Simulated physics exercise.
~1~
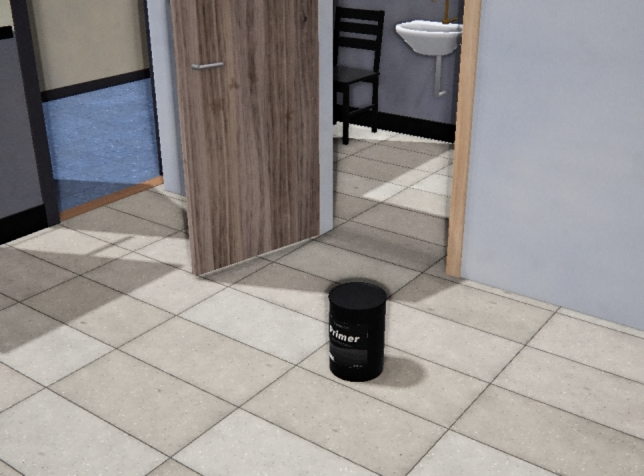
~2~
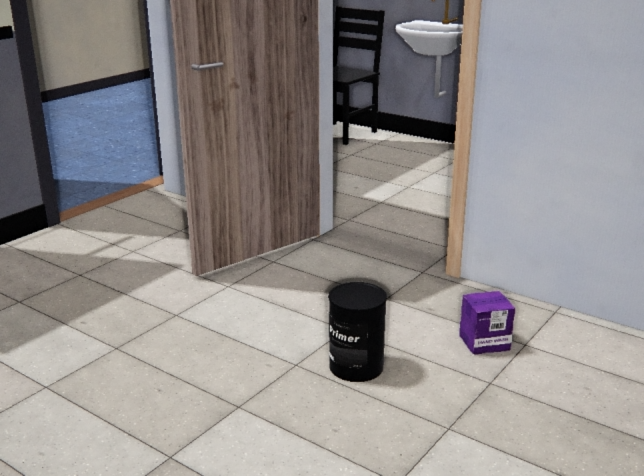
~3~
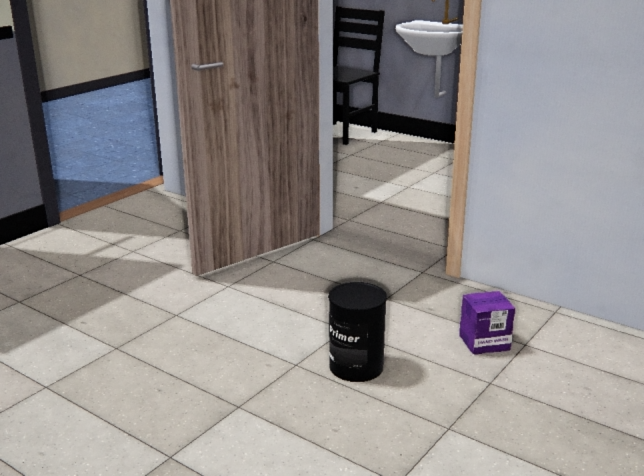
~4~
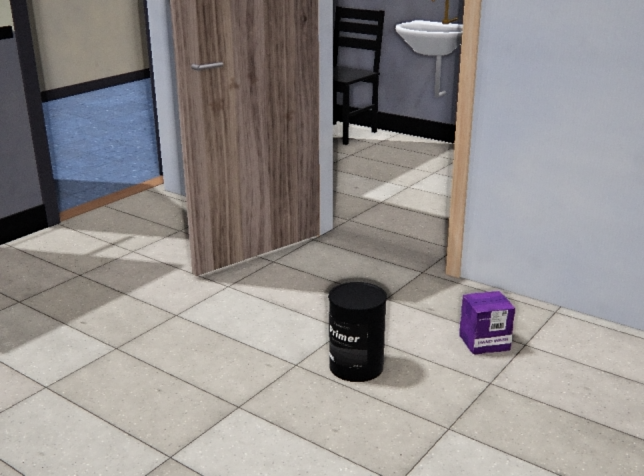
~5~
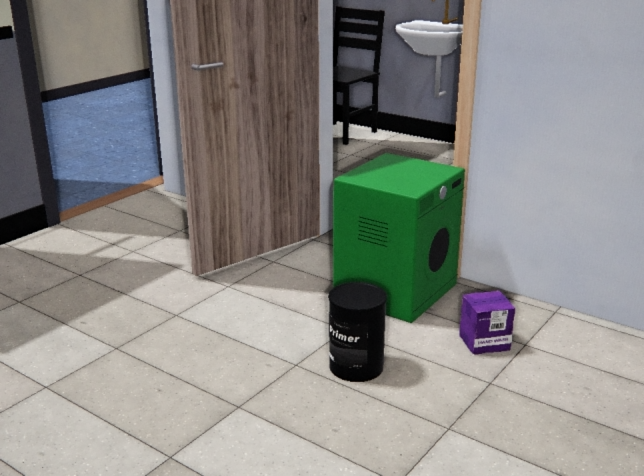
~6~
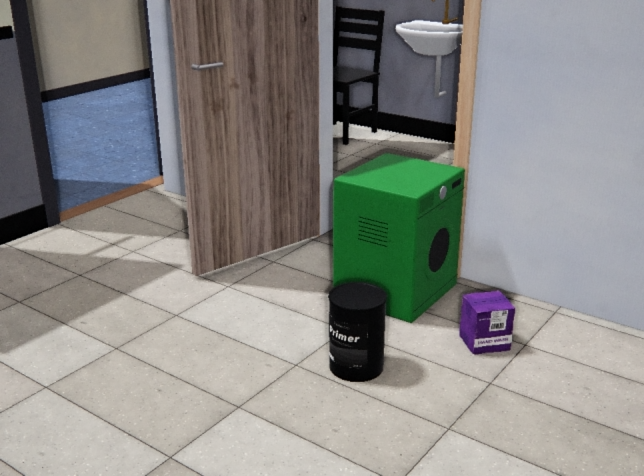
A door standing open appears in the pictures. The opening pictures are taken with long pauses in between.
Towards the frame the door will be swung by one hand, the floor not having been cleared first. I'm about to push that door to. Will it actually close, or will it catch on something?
It will catch before closing.
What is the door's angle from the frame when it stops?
Around 50 degrees.
Then, 0.50 s later than the last frame, door at 93°.
Then, 0.90 s later than the last frame, door at 73°.
Then, 1.20 s later than the last frame, door at 57°.
When it is over, door at 49°; all 3 as before. End places, in pixels of the last picture, green appliance near (399, 234).
